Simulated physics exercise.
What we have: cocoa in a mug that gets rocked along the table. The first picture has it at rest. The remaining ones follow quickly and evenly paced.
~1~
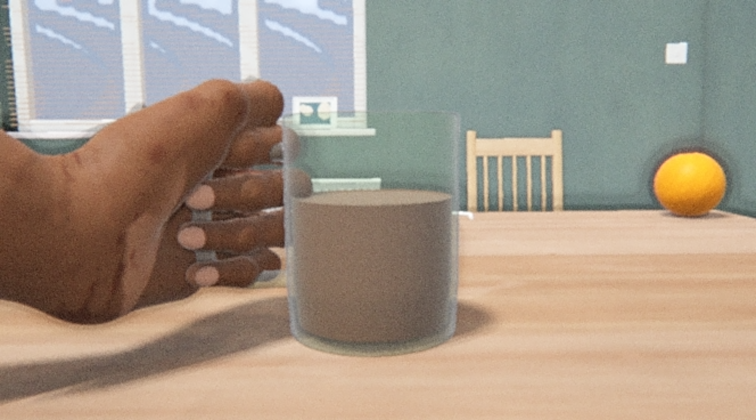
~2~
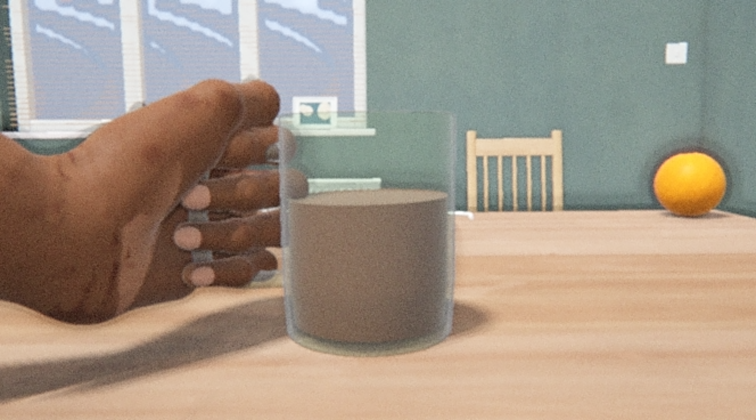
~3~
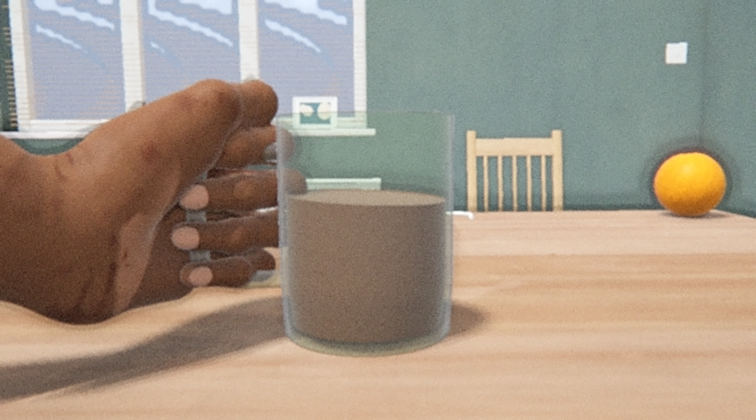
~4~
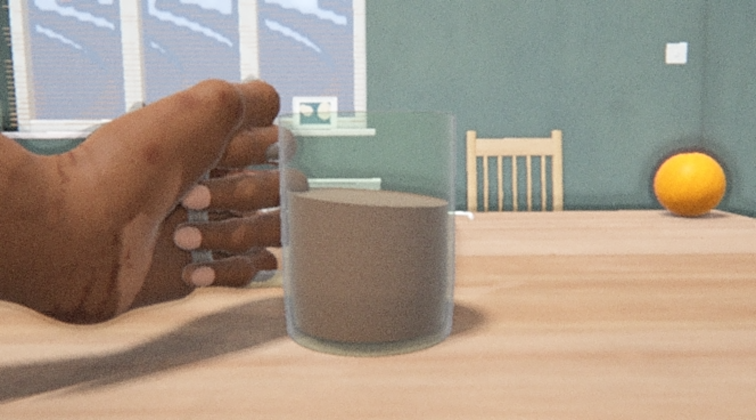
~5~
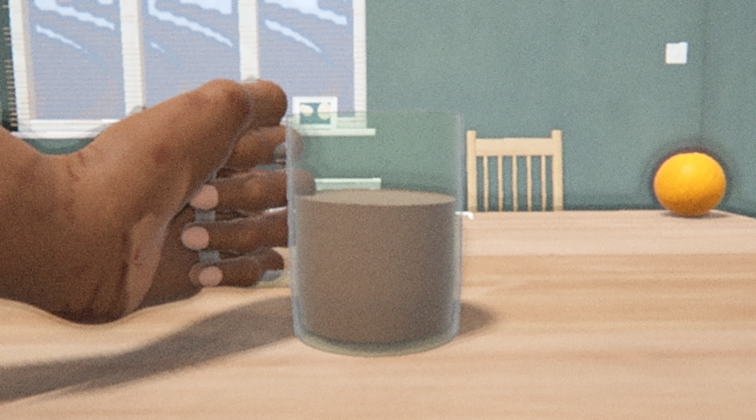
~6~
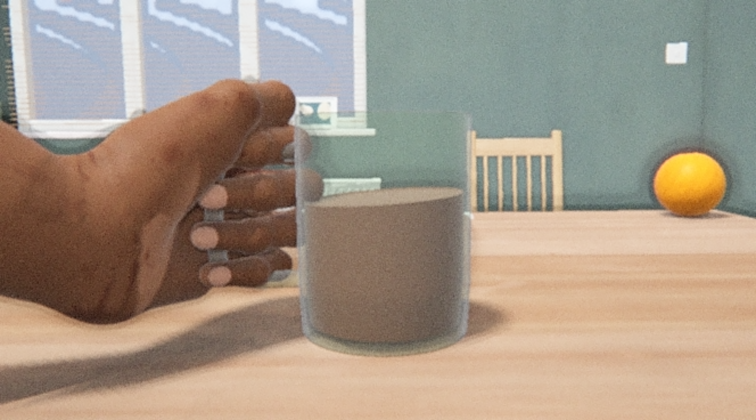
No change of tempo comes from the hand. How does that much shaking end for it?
It comes through intact.
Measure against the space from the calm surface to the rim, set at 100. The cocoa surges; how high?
Some 20 per cent.
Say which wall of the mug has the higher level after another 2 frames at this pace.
On the right portion, then.
Soon after, the highest wave so far stays far below the rim.
In the end, the highest wave so far stays far below the rim; nothing has left it.
